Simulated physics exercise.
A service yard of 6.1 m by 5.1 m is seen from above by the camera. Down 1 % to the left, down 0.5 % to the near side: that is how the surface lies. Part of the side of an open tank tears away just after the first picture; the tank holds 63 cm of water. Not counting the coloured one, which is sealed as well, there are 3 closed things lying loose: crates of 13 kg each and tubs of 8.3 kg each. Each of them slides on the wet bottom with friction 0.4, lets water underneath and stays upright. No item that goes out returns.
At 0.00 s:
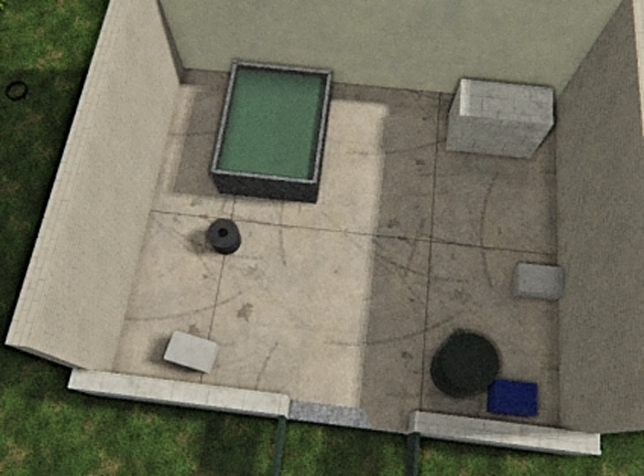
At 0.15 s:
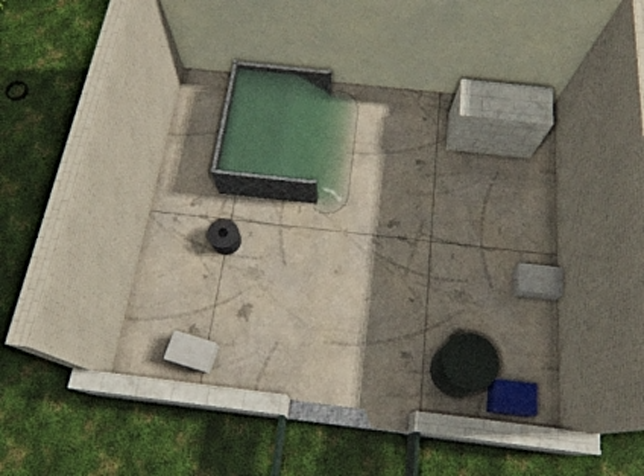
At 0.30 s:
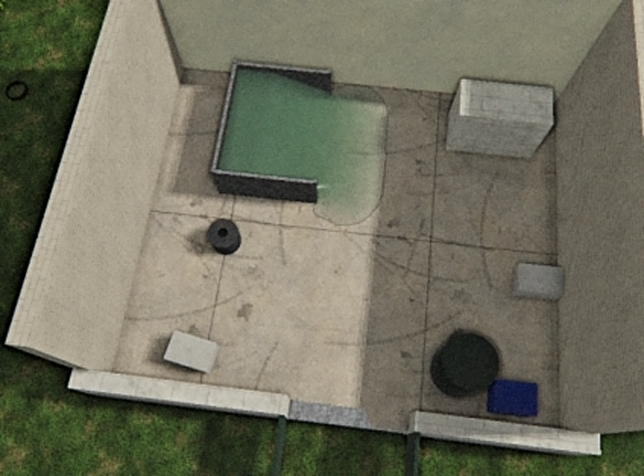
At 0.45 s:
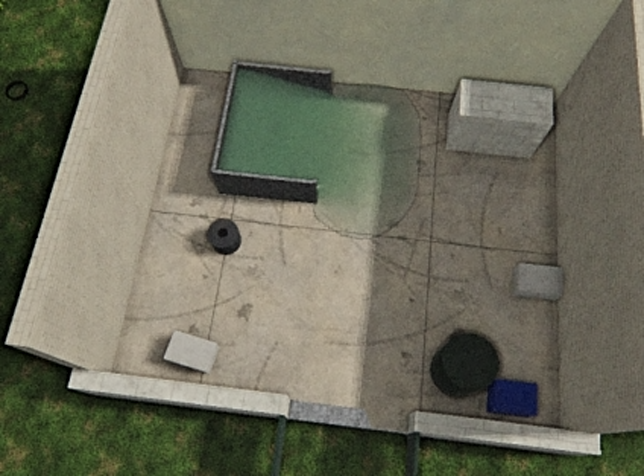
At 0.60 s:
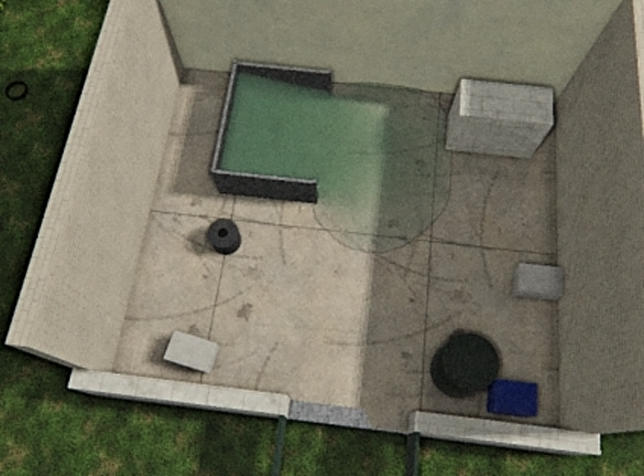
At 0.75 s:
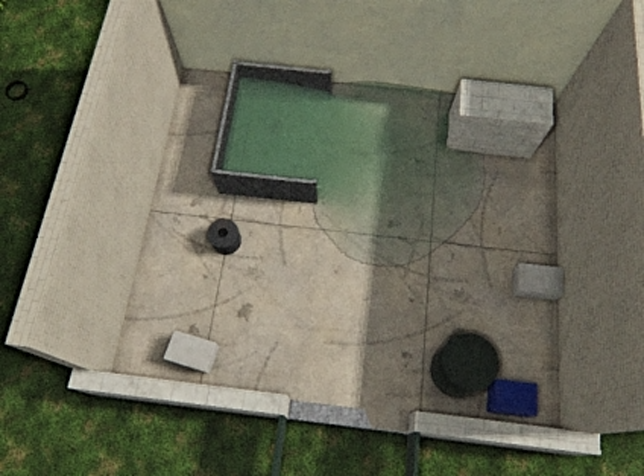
A walled yard held a tank of green water whose right side opened up, and the water poured out and spread rightward across the floor while the blue chest and other objects stayed still.
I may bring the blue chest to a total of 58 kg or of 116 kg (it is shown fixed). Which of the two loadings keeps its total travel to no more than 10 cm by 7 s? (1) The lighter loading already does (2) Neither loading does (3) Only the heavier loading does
Option 3: Only the heavier loading does.
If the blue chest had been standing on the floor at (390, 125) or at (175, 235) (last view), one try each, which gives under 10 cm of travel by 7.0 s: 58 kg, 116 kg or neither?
In turn: Just the heavier works; the lighter suffices.
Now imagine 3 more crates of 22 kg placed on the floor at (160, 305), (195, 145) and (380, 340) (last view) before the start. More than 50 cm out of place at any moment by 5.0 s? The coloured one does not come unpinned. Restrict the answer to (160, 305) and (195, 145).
Going through them in that order, the answers are not too far and not too far.
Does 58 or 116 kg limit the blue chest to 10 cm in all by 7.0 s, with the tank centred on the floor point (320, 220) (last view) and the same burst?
Result, then: Heavier one only.
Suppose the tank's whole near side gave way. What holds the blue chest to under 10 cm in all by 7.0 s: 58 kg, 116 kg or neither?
Then the smaller load will do.
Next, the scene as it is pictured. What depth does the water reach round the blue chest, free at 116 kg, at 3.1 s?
About 16 cm.
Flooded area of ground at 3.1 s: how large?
My estimate is roughly 18 m2.
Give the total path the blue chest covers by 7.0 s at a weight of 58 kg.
Path length near 20 cm.
After 1.4 s the blue chest would be 0 cm from its start with 58 kg and 0 cm from its start with 116 kg; 0 cm of water round it then.
After 3.1 s the blue chest would be 8 cm from its start with 58 kg and 1 cm from its start with 116 kg; 16 cm of water round it then.
After 4.9 s the blue chest would be 18 cm from its start with 58 kg and 1 cm from its start with 116 kg; 15 cm of water round it then.
After 7.0 s the blue chest would be 18 cm from its start with 58 kg and 1 cm from its start with 116 kg; 6 cm of water round it then.
